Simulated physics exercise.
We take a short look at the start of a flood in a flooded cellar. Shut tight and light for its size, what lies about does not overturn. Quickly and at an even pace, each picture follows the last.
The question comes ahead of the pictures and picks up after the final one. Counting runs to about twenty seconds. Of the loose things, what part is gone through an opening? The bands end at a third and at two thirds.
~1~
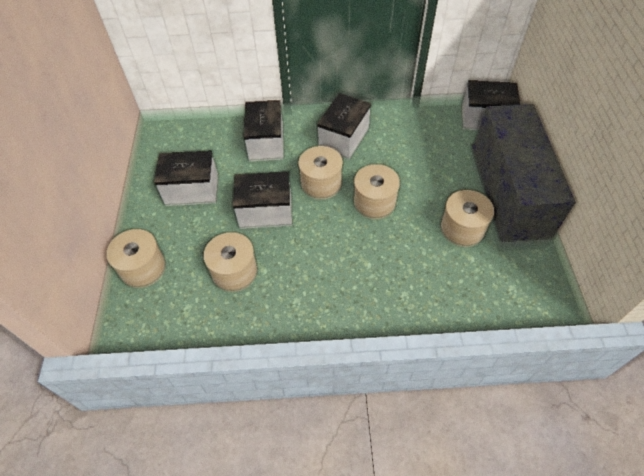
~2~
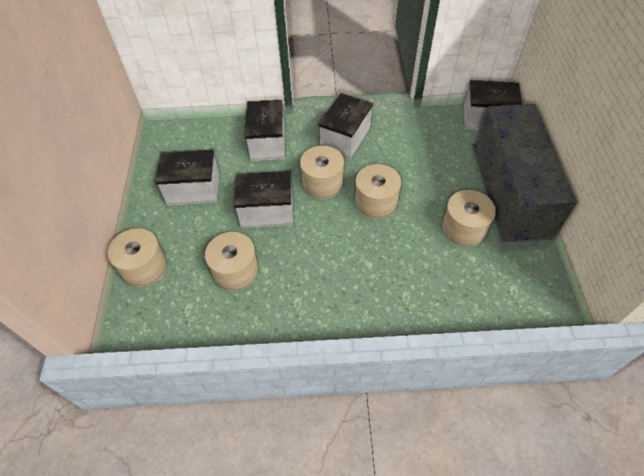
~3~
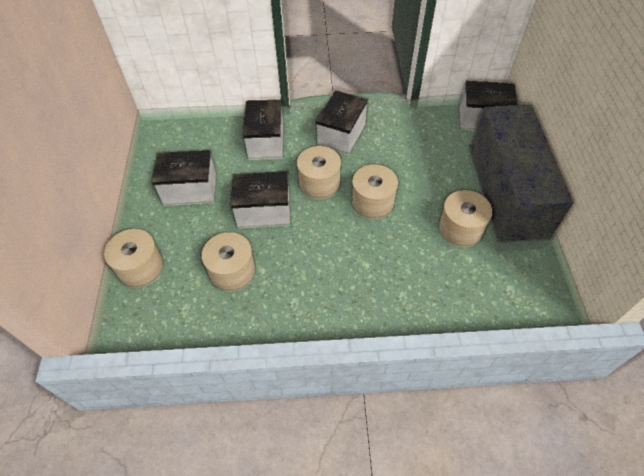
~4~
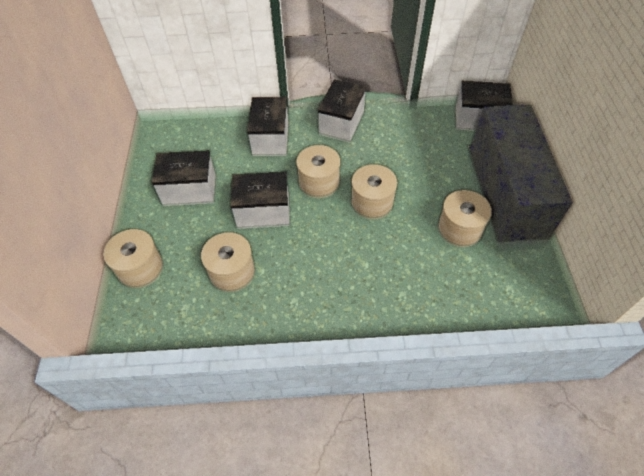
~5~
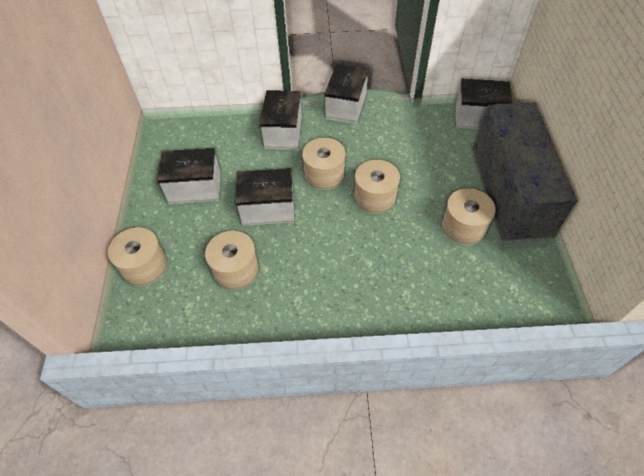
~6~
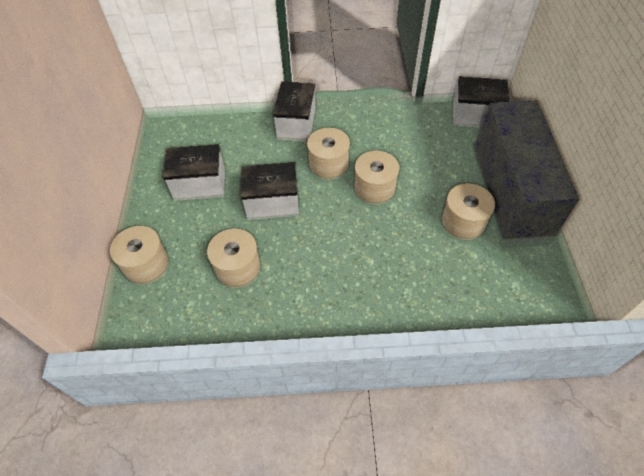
The result is a large share, two thirds or higher.
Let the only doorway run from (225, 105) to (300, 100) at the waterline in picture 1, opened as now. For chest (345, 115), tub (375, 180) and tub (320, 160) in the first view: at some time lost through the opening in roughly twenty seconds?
The first makes it out, the second makes it out, the last makes it out.
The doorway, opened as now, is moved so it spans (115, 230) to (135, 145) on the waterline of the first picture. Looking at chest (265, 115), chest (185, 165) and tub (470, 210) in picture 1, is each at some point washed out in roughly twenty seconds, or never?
Looking at them in turn, number one is flushed away, number two is flushed away, and number three is held back.
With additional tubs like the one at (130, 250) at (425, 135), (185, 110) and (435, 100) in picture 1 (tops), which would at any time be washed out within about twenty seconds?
Okay, one at a time: Gets out, next gets out, last gets out.
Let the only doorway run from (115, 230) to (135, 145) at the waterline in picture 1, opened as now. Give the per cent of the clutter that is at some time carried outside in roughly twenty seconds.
Close to 80 percent.
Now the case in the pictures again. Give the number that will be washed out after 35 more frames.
I count 8.
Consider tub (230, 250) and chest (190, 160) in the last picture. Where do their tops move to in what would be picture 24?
Estimate: (266, 199), then (278, 109).
A moment on, 2 of 10 are out; 8 afloat.
Next, 5 of 10 are out; 5 afloat.
Later, 8 of 10 are out; 2 afloat.
In the end, 9 of 10 are out; 1 afloat.
